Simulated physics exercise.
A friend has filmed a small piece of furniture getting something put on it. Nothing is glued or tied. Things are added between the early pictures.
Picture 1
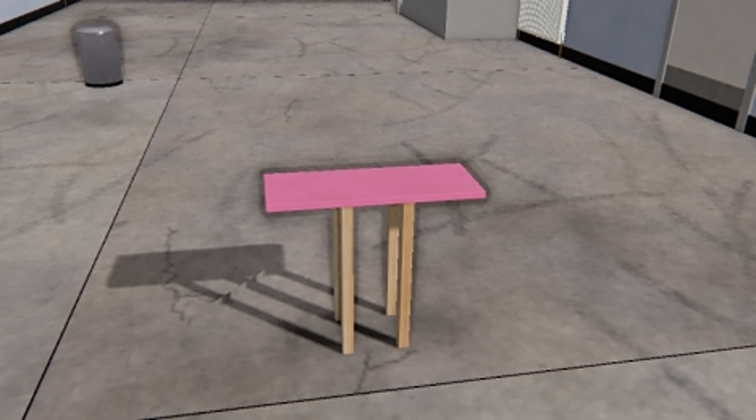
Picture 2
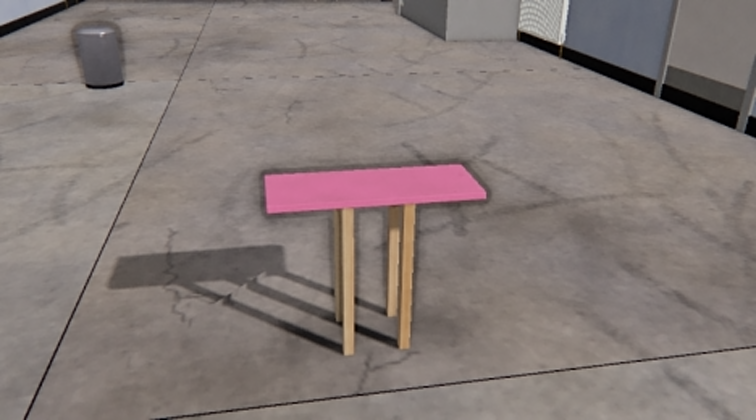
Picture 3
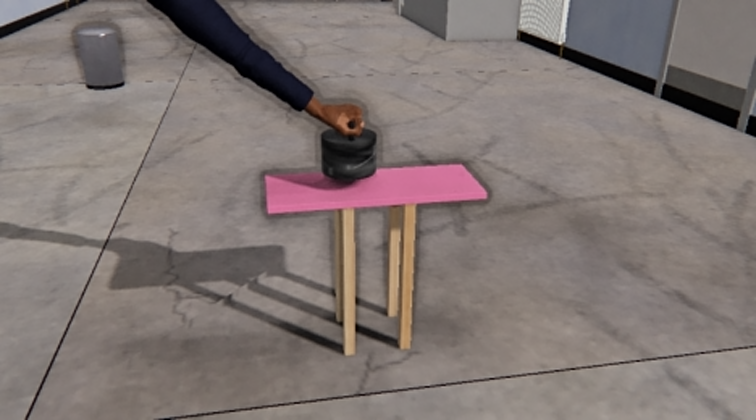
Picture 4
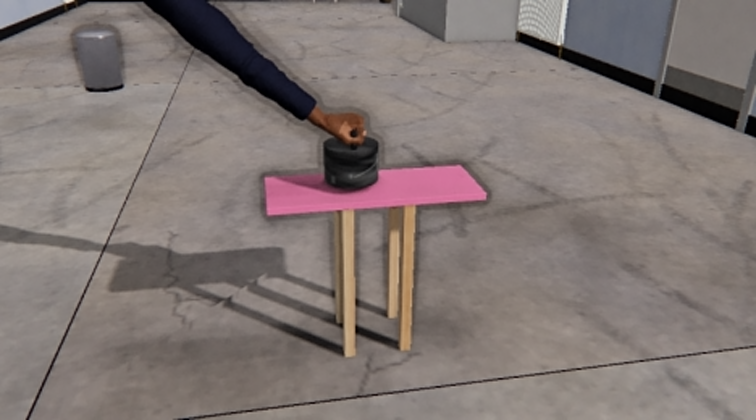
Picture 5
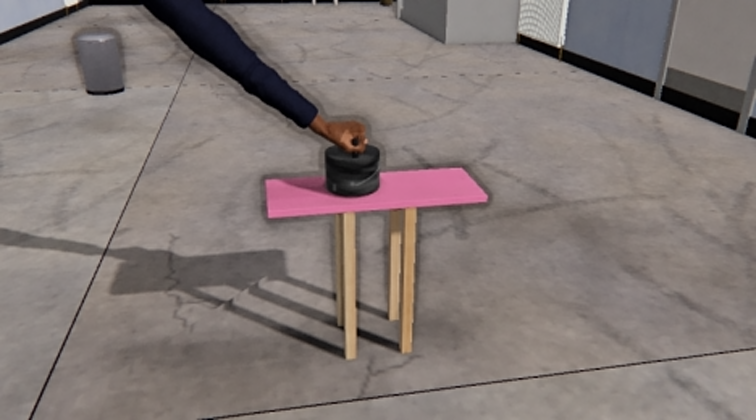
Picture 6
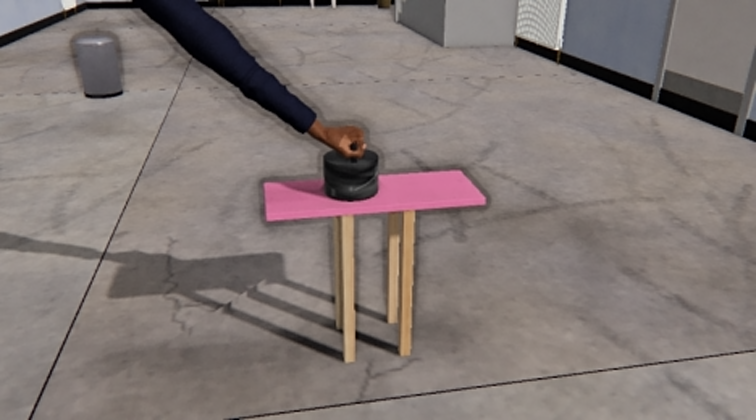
To begin with, a small pink-topped stand with wooden legs is alone on a grey floor, its shadow stretching left. Then a dark-sleeved arm is in view from the upper left, its hand gripping a dark, rounded object and lowering it slightly onto the pink top, where the hand still holds it.
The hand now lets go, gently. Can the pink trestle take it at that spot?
The pink trestle keeps steady.
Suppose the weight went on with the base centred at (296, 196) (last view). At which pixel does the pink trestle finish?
Close to (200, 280).
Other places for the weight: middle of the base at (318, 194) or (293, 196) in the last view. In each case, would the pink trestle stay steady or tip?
In that order, it goes over; overbalances.
Then, 0.24 s after the last picture, pink trestle at rest near (372, 194).
At rest, the pink trestle holds firm, near (372, 194).
